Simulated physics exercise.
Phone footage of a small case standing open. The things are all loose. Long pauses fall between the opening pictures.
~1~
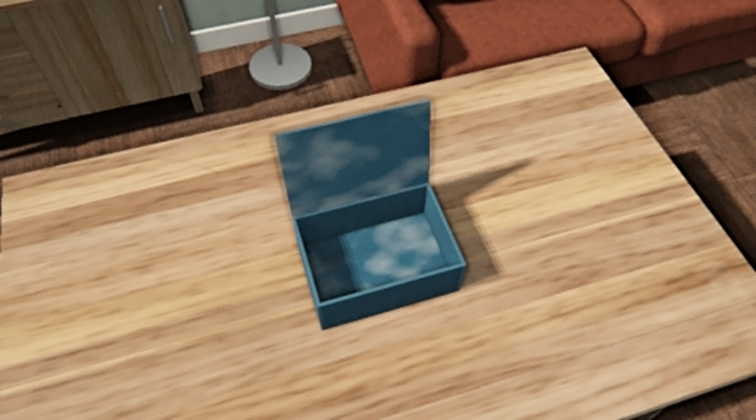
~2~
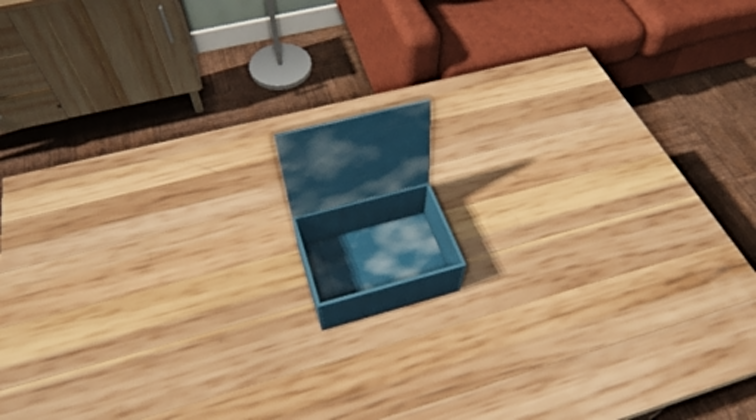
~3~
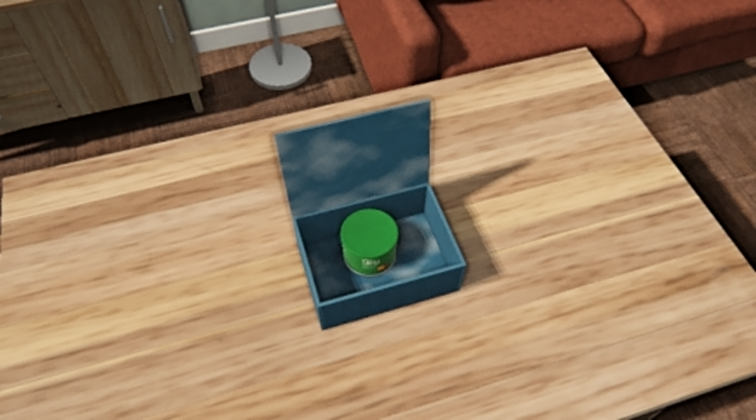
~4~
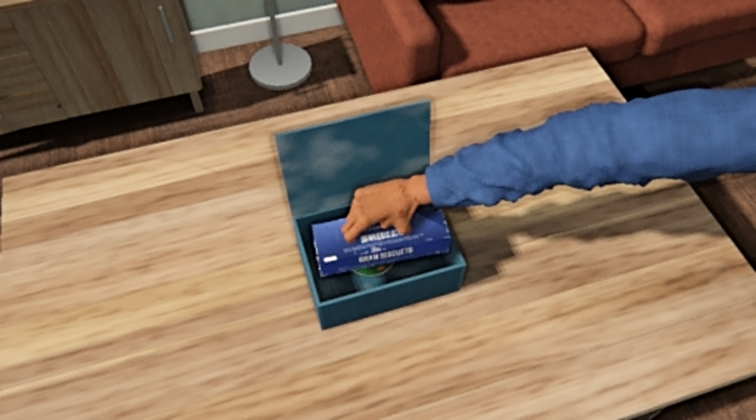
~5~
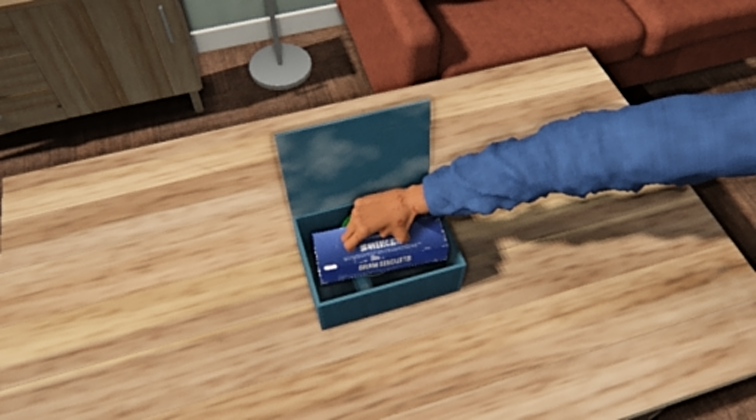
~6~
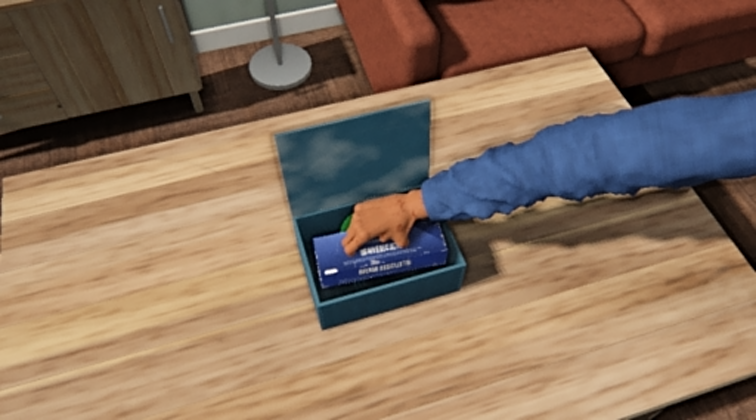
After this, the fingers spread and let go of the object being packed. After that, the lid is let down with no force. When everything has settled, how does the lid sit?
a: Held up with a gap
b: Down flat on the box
Answer: B.
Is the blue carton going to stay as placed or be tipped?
Well, it ends up skewed.
Then, 1.00 s after the last picture, lid starting down; blue carton on its side near (384, 281).
Then, 1.60 s after the last picture, lid 58° above the rim; blue carton on its side near (384, 281).
Then, 2.00 s after the last picture, lid 21° above the rim; blue carton on its side near (384, 281).
At rest, lid shut; tipped over in the box, blue carton; green tub in place. Seen from the same camera at the end, blue carton near (384, 281).
